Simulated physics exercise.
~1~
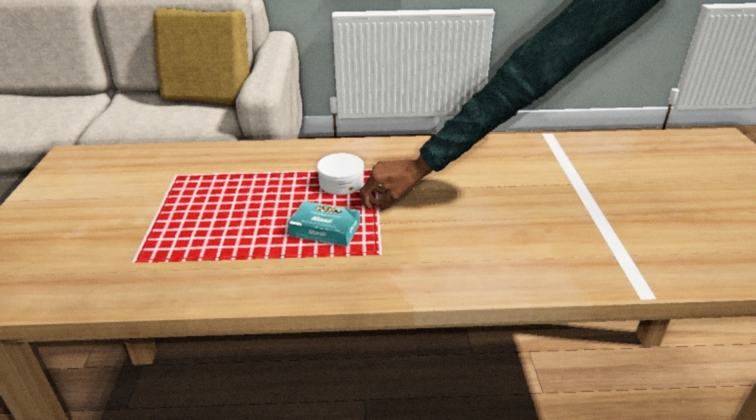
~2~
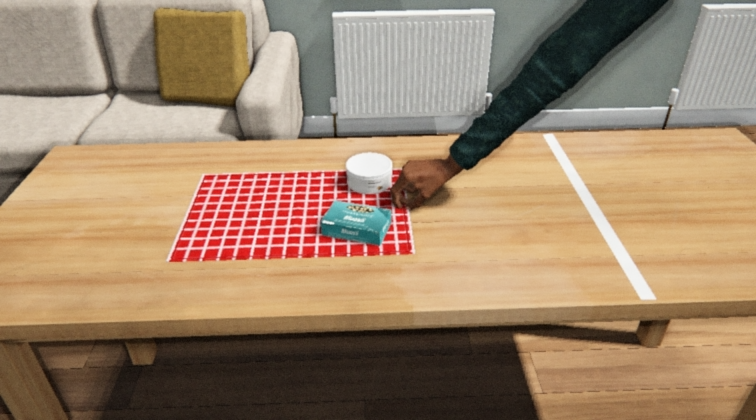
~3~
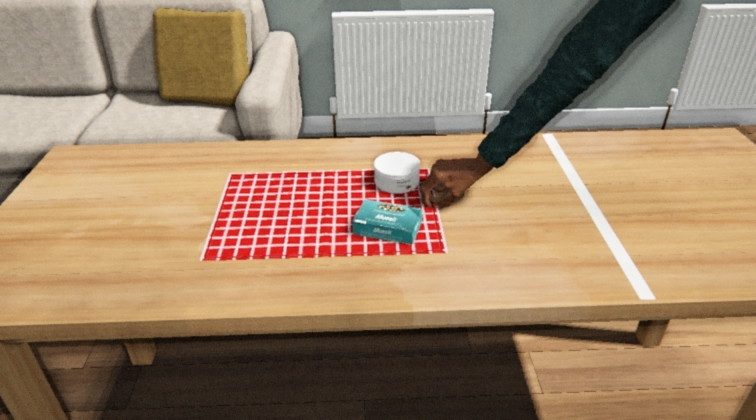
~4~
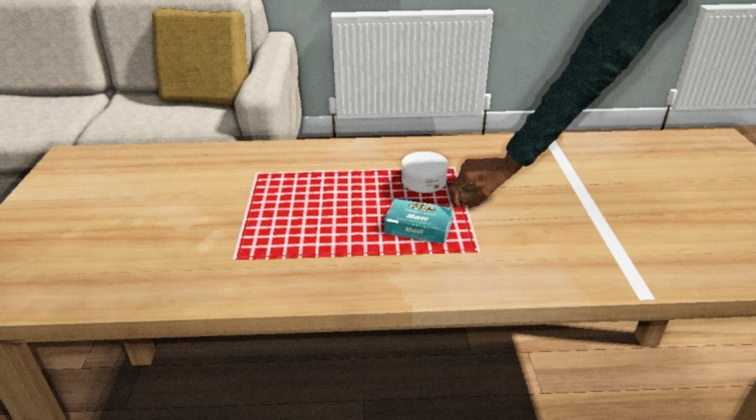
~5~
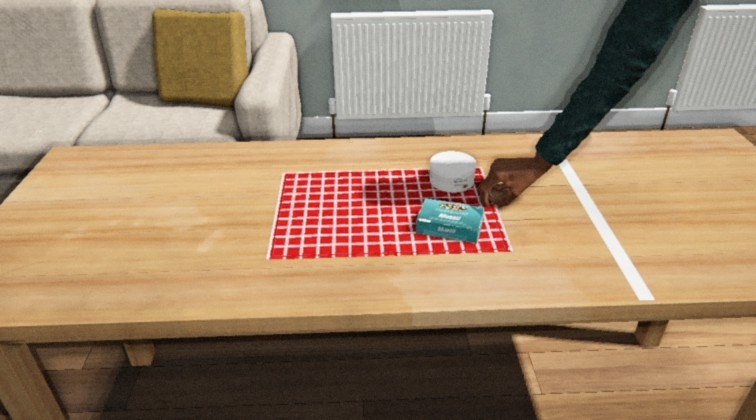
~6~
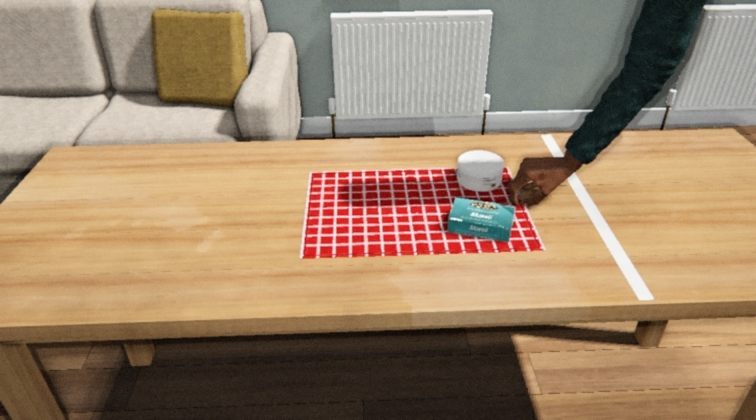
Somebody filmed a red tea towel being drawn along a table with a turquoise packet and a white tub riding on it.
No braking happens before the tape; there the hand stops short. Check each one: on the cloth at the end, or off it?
At the end, the turquoise packet is off the cloth, the white tub is off the cloth.
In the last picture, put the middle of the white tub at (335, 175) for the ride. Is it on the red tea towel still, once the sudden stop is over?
It stays on.
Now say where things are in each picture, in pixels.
The first frame shows tea towel end (381, 255); turquoise packet (324, 216); white tub (340, 165); tape (638, 280).
The second frame shows tea towel end (415, 254), far hem (166, 262); white tub (369, 164).
The third frame shows tea towel end (447, 253); turquoise packet (388, 214).
The fourth frame shows tea towel end (480, 252), far hem (233, 260); white tub (425, 163).
The fifth frame shows tea towel end (513, 252); turquoise packet (451, 213).
The sixth frame shows tea towel end (545, 251), far hem (300, 259); turquoise packet (482, 212); white tub (481, 162); tape (636, 281).
Then, 0.07 s past the final frame, hem short of the tape; turquoise packet on the cloth near (525, 218); white tub on the cloth near (519, 170).
Then, 0.18 s past the final frame, hem at the tape; turquoise packet on the cloth near (587, 216); white tub ahead of the hem near (573, 168).
When it is over, hem at the tape; turquoise packet ahead of the hem near (643, 216); white tub ahead of the hem near (639, 168). The turquoise packet slides clear of the cloth and the white tub leaves the cloth.
